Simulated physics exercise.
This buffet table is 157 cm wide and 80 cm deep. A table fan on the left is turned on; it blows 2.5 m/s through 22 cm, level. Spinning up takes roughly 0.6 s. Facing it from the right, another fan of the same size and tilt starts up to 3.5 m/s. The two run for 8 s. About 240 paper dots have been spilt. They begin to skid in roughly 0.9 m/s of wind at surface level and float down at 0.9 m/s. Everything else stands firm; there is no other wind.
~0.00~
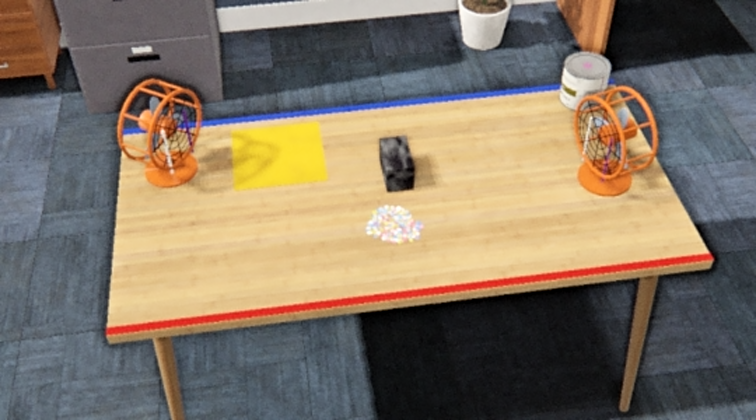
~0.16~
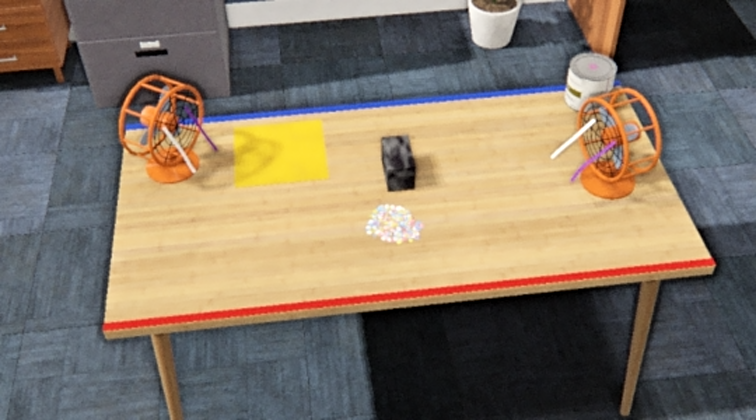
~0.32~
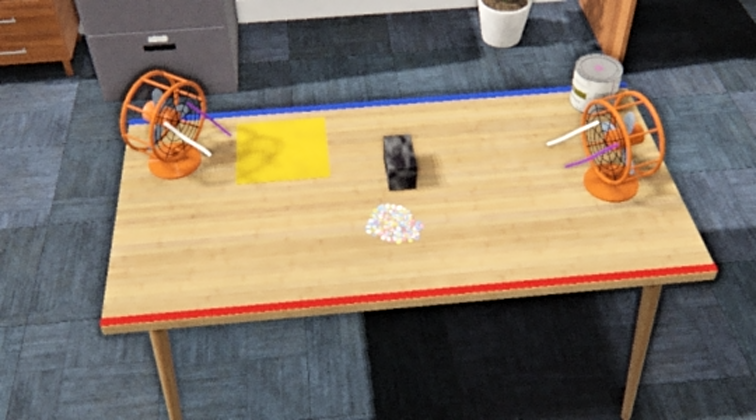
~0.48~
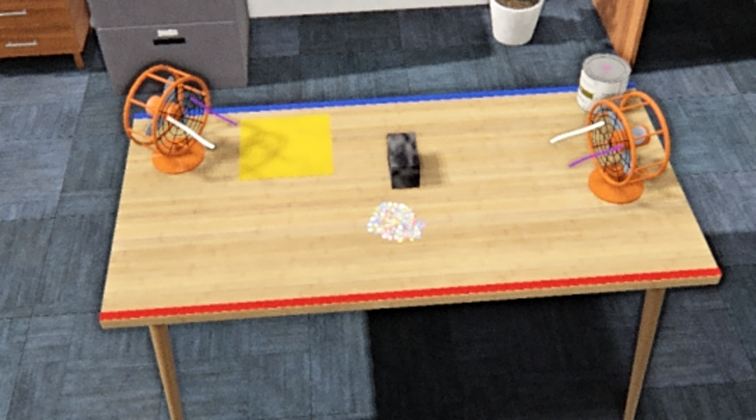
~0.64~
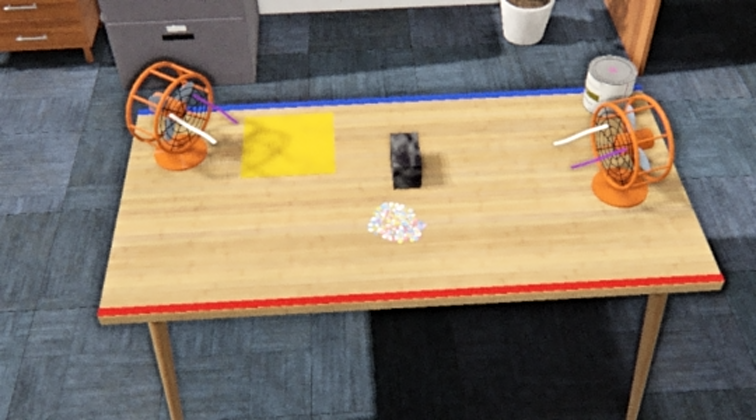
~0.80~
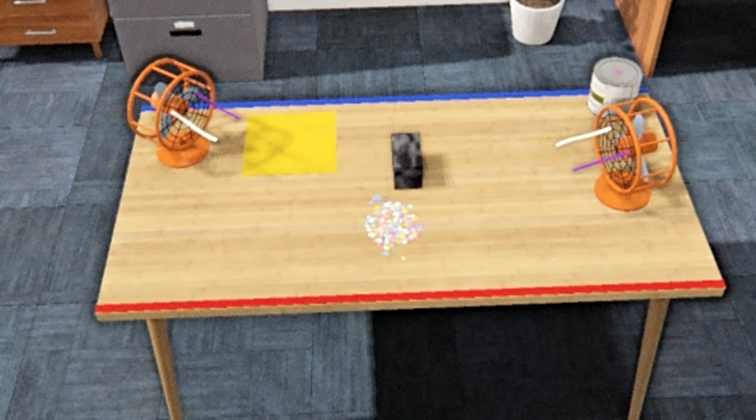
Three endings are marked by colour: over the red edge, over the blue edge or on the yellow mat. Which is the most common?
The red one.
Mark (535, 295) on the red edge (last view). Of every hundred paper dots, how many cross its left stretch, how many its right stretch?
About 70 % left and 0 % right.
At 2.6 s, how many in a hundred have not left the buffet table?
Some 20 per cent.
After 1.6 s, 2 % are over the blue edge, 48 % over the red edge and 0 % on the yellow mat; the middle of those left on the top is near (379, 217); 24 % are gone or lie where they will stay.
After 2.6 s, 11 % are over the blue edge, 70 % over the red edge and 0 % on the yellow mat; the middle of those left on the top is near (465, 164); 76 % are gone or lie where they will stay.
After 4.4 s, 15 % are over the blue edge, 70 % over the red edge and 0 % on the yellow mat; 86 % are gone or lie where they will stay.
After 8.0 s, at the end, 18 % are over the blue edge, 72 % over the red edge and 0 % on the yellow mat.
